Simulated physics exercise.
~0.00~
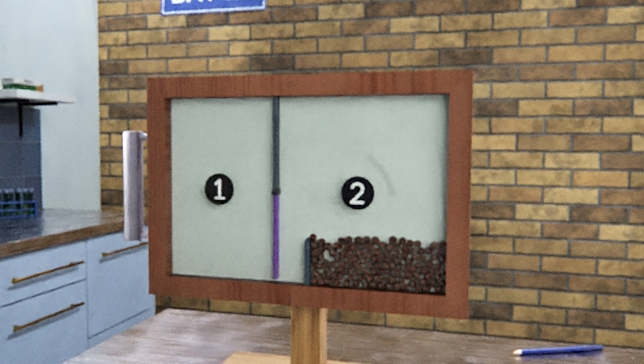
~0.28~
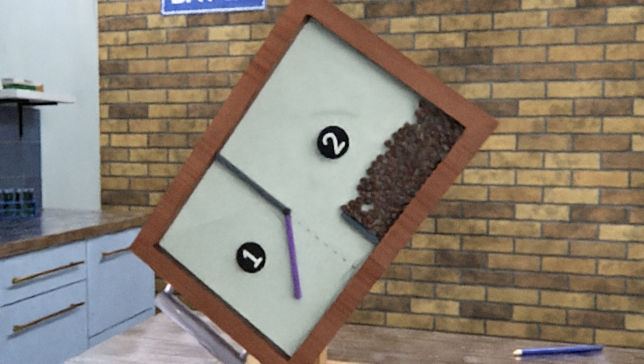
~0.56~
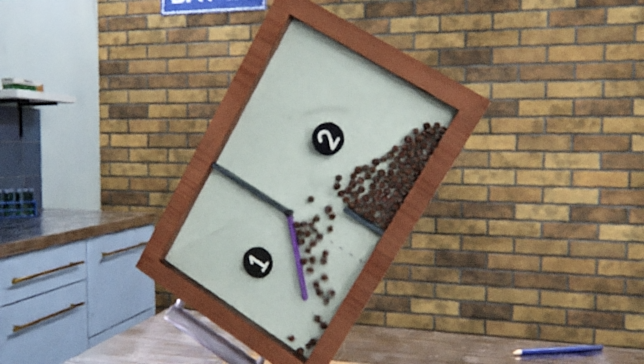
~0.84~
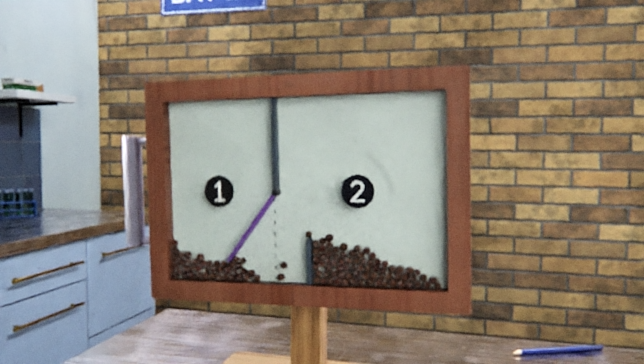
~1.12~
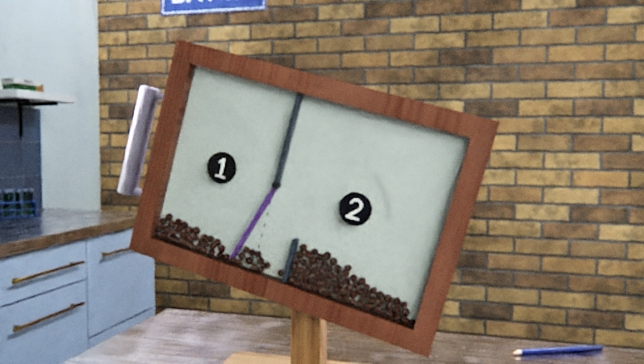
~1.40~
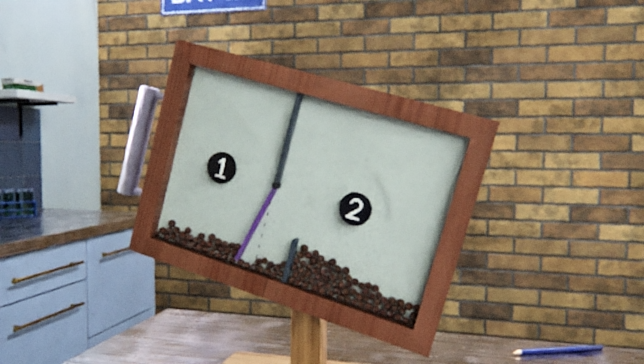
The framed box tips steeply left, swings back right, and stays tilted with beads on both sides.
